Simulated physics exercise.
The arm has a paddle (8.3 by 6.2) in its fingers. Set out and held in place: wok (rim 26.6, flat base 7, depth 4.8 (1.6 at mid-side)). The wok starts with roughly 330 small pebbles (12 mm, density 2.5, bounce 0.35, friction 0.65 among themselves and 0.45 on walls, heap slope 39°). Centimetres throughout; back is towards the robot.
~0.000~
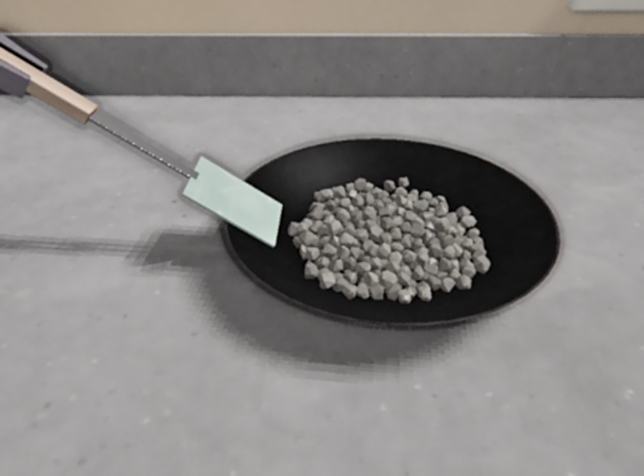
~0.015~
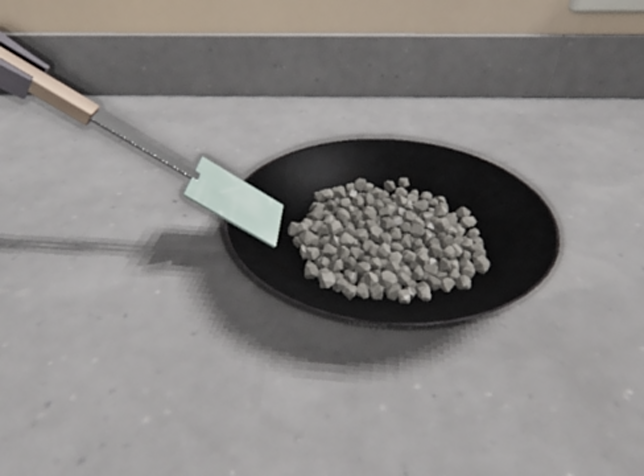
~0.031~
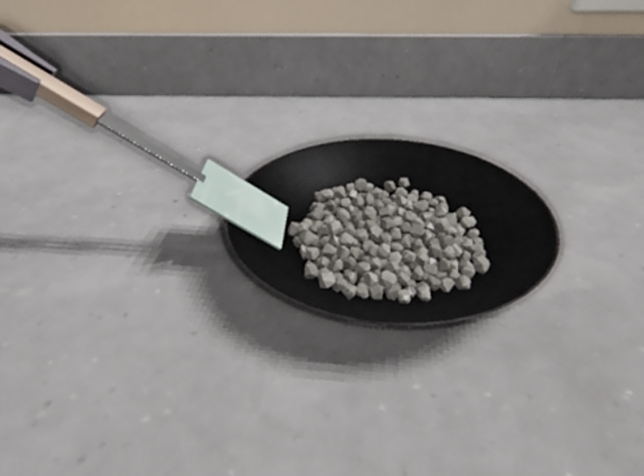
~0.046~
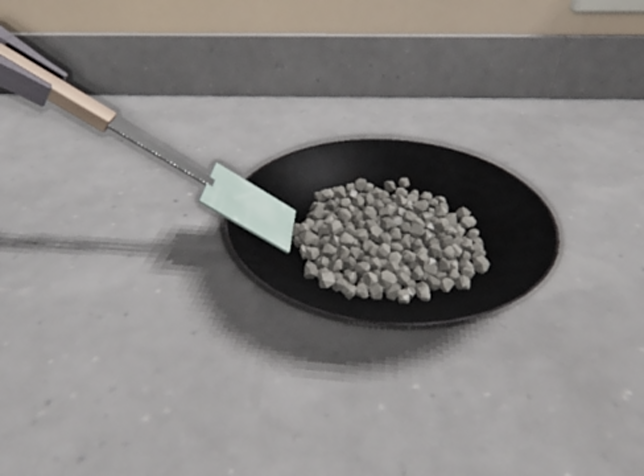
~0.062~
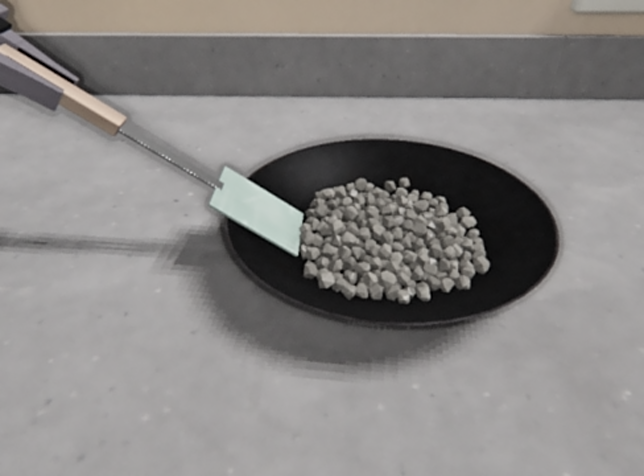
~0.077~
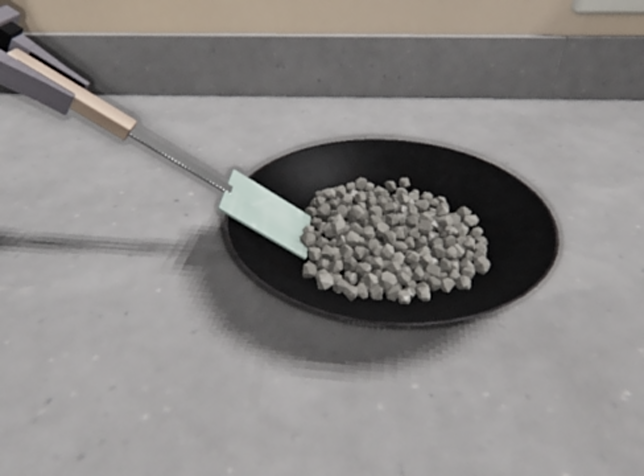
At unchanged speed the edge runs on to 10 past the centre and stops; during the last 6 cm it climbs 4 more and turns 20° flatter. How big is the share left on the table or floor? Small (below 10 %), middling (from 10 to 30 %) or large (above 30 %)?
A middling share, from 10 to 30 %, ends on the table or floor.
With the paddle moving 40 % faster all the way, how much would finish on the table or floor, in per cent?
Then about 30 per cent.
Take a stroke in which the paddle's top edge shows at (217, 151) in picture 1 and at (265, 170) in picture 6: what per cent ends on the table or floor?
Some 30 per cent.
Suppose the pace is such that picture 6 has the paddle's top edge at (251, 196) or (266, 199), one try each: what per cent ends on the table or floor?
Some 35 and 40 per cent.
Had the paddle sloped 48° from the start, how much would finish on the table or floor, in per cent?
It would be near 20 per cent.
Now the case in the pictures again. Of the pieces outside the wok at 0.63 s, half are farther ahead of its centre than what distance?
Roughly 18 cm.
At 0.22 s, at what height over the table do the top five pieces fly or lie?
Some 5 cm.
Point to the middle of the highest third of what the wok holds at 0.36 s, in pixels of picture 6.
Around (503, 205).
After 0.22 s, sloping 36°, highest piece 5 above the table; 327 in the wok.
After 0.36 s, sloping 30°, highest piece 7 above the table; 319 in the wok, 8 on the blade or in flight.
After 0.63 s, sloping 16°, highest piece 6 above the table; 254 in the wok, 70 on the table or floor, 3 on the blade or in flight.
After 1.68 s, sloping 16°, highest piece 6 above the table; 254 in the wok, 73 on the table or floor.
In the end, 254 in the wok, 73 on the table or floor. That is 22 % on the table or floor.
